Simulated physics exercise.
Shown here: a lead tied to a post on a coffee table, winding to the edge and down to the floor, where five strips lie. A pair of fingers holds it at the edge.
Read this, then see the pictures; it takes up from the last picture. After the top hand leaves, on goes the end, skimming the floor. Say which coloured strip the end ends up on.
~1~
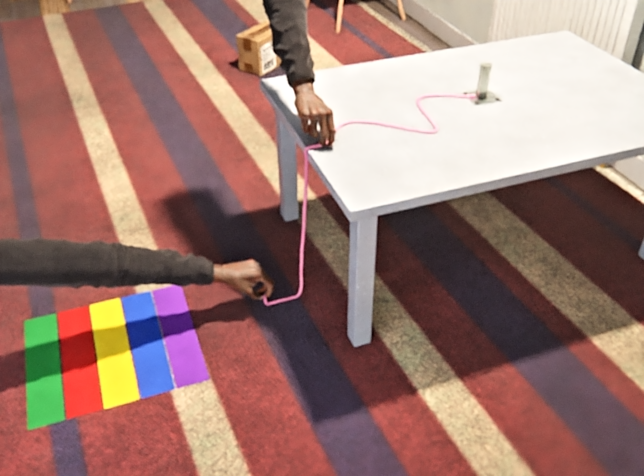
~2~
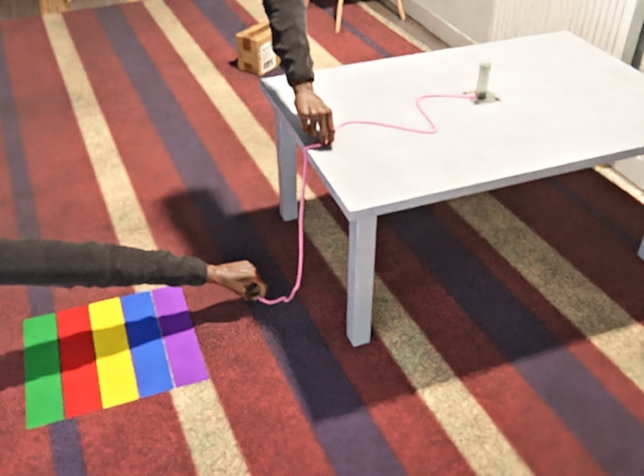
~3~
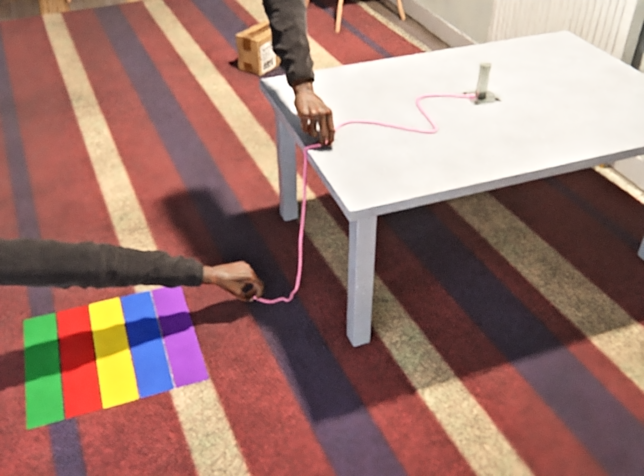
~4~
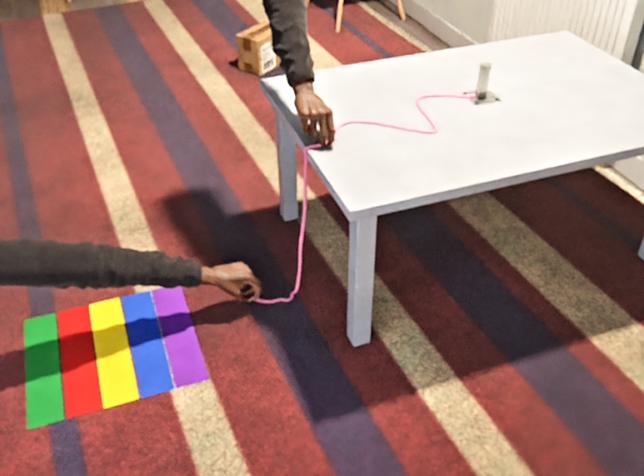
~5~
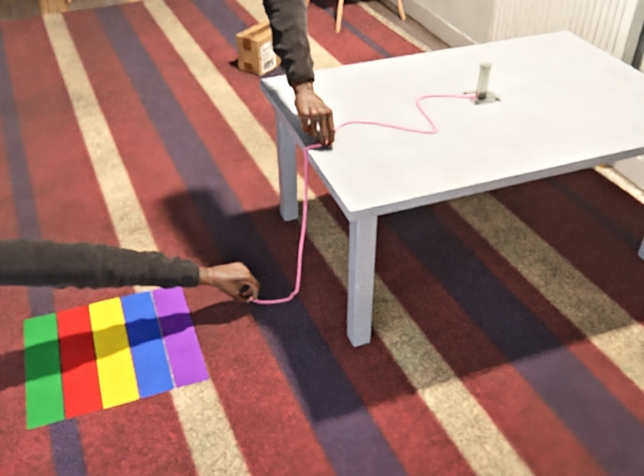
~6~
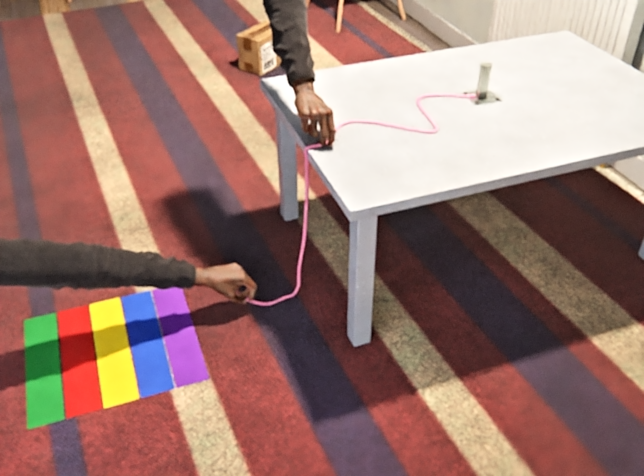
It ends up on the green strip.
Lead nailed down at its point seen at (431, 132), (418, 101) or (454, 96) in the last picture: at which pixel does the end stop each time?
First (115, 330), next (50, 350), last (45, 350).
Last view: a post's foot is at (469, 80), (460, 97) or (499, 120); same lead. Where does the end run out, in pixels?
Near (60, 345), (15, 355) and (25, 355).
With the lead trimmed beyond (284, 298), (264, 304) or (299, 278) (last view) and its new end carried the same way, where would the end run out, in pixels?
About (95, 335) first, then about (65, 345), and finally about (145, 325).
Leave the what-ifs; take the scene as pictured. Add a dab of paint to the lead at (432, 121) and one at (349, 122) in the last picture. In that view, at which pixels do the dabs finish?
The first at (384, 122), the second at (286, 158).
Soon after, end near (101, 336); over yellow.
After that, end near (61, 346); over red.
At the stop, end near (37, 351); over green. Over green.
